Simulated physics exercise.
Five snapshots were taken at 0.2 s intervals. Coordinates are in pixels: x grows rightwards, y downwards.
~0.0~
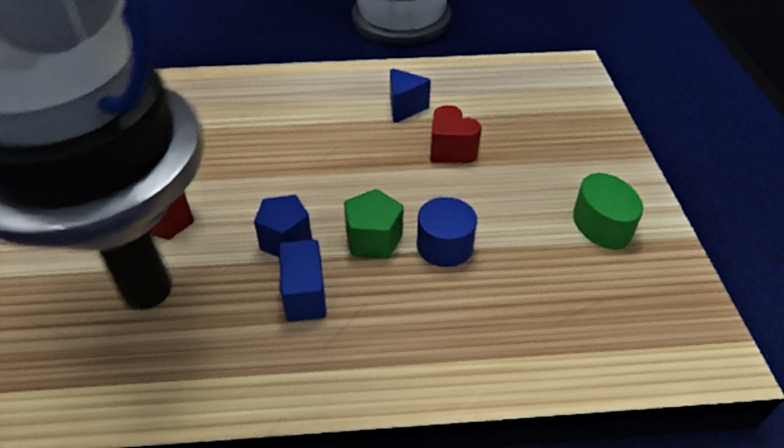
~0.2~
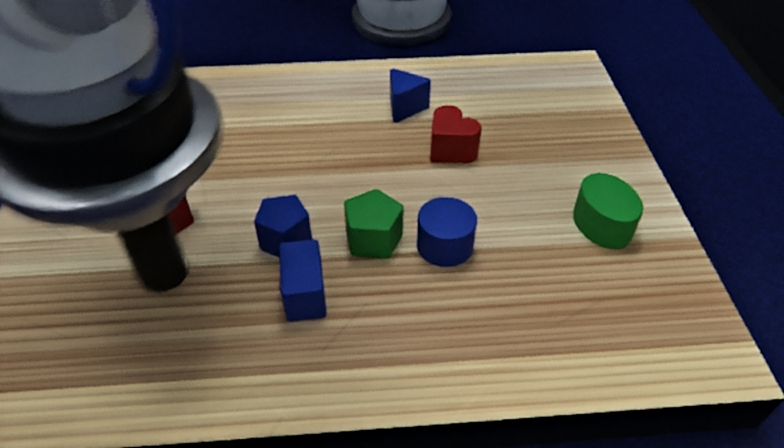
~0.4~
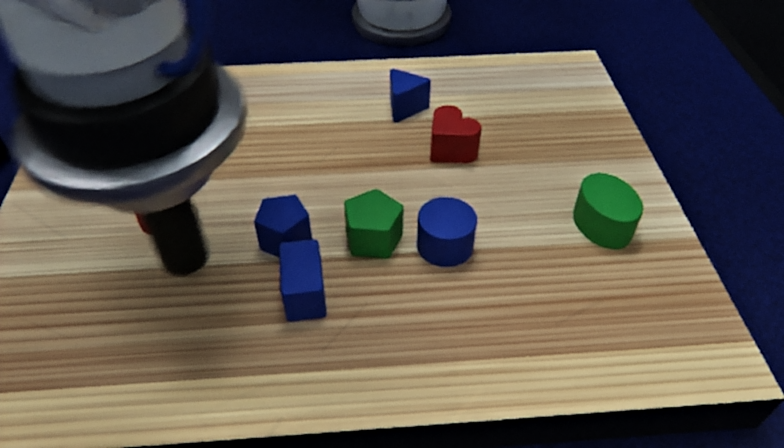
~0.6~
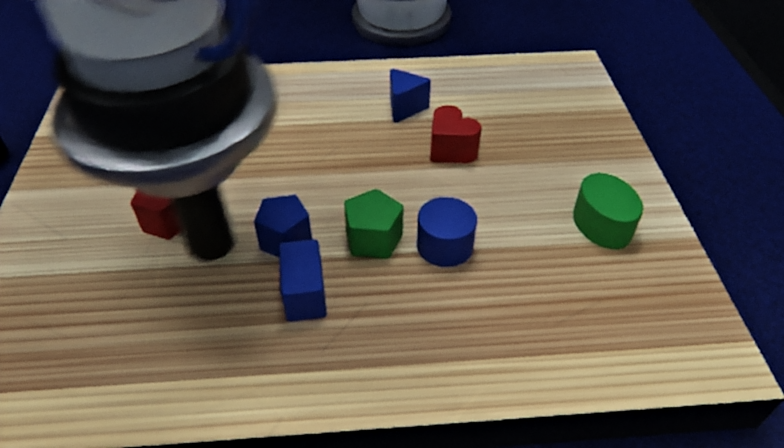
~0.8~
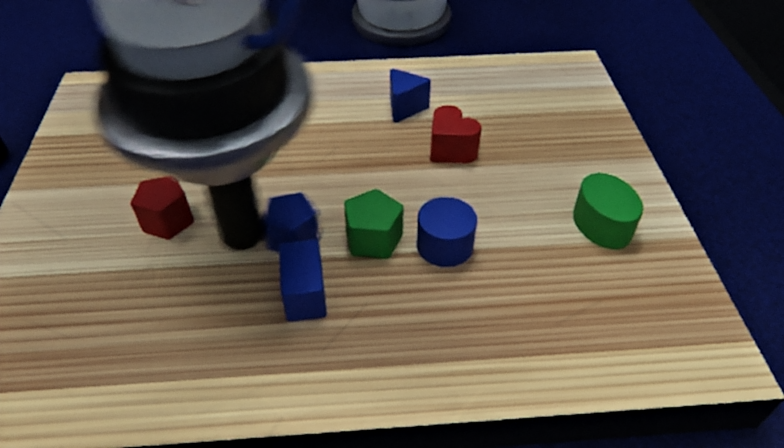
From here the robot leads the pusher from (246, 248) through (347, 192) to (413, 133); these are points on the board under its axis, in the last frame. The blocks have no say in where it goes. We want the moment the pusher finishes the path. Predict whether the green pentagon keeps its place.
It leaves its spot.
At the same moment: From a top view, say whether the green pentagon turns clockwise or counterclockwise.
The twist is clockwise.
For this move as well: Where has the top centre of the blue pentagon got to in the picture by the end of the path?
About (394, 170).
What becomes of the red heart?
Stays put.
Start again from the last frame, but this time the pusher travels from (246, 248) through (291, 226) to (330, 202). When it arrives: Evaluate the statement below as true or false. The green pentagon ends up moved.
True.
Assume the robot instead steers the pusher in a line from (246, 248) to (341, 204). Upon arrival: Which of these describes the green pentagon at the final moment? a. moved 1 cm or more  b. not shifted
a.
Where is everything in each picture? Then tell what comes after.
Tip of the pusher (147, 290), middles of tops, blue pentagon (281, 212), green pentagon (373, 210), blue disc (448, 217), red heart (454, 121), in the first picture.
Pusher (164, 274), nothing pushed, in the second picture.
Pusher (185, 258), nothing pushed, in the third picture.
Pusher (212, 244), nothing pushed, in the fourth picture.
Pusher (242, 234), blue pentagon (289, 210), green pentagon (373, 210), blue disc (448, 217), red heart (454, 121), in the fifth picture.
The first path, step by step. One third of the way, pusher (316, 196); blue pentagon (360, 184); green pentagon (398, 207), turned 50° clockwise; blue disc (454, 219).
Two thirds of the way, pusher (372, 156); blue pentagon (394, 170), turned 30° clockwise; green pentagon (401, 207), turned 65° clockwise; blue disc (455, 220).
At the end, pusher (414, 118); blue pentagon (394, 170), turned 30° clockwise; green pentagon (401, 207), turned 65° clockwise; blue disc (455, 220); red heart unmoved.
